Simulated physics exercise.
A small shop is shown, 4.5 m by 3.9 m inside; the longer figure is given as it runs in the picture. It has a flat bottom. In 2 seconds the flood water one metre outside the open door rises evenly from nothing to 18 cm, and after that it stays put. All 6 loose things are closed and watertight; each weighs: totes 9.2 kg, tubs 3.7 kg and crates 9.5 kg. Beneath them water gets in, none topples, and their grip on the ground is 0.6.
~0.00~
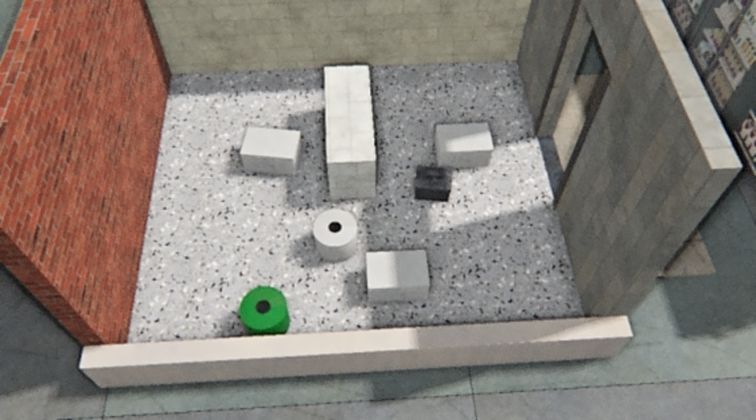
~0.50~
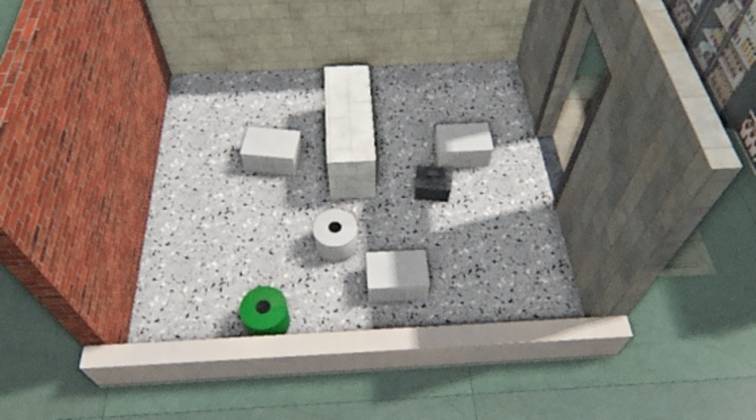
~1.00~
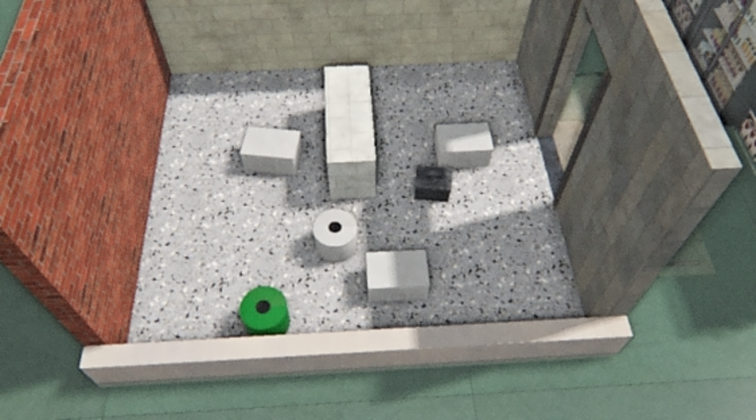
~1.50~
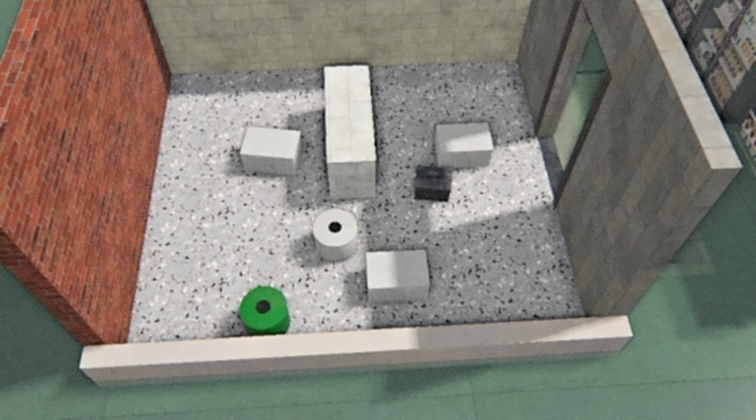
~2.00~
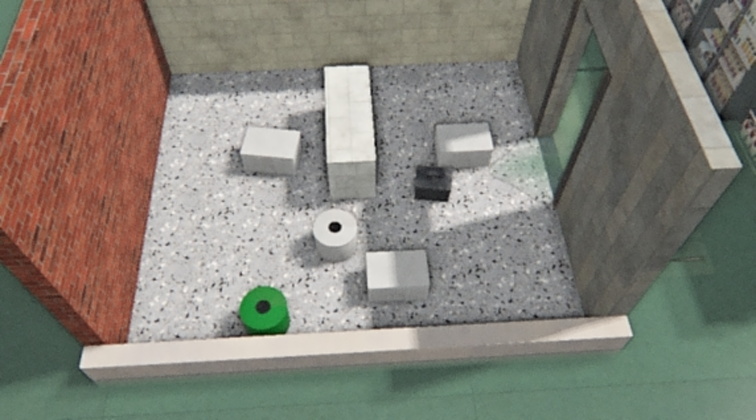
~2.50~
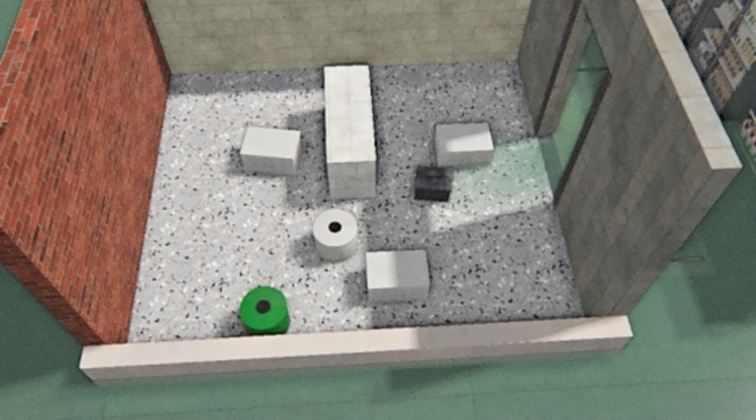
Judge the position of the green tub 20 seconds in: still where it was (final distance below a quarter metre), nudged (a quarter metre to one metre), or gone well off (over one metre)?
Expect it to be pushed beyond a metre.
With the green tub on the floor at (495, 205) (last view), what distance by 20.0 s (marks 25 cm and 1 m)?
It goes a long way.
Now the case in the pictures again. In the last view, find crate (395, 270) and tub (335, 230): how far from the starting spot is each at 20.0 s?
One is off by 250 cm, the other by 200 cm, in the order asked.
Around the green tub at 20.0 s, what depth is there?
Depth approx. 12 cm.
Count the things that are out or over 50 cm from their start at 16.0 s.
6 of them.
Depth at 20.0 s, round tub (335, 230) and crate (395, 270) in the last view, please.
I'd estimate 12 cm for the first and 13 cm for the second.
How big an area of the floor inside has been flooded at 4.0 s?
About 7.0 m2 is covered.
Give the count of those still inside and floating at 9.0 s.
Then: 4.
After 4.0 s the green tub is near (263, 307), 0.0 m from its start, aground; 1 afloat.
After 9.0 s the green tub is near (169, 290), 0.9 m from its start, afloat; 4 afloat.
After 16.0 s the green tub is near (175, 184), 1.7 m from its start, afloat; 6 afloat.
After 20.0 s the green tub is near (277, 75), 3.0 m from its start, afloat; 6 afloat.
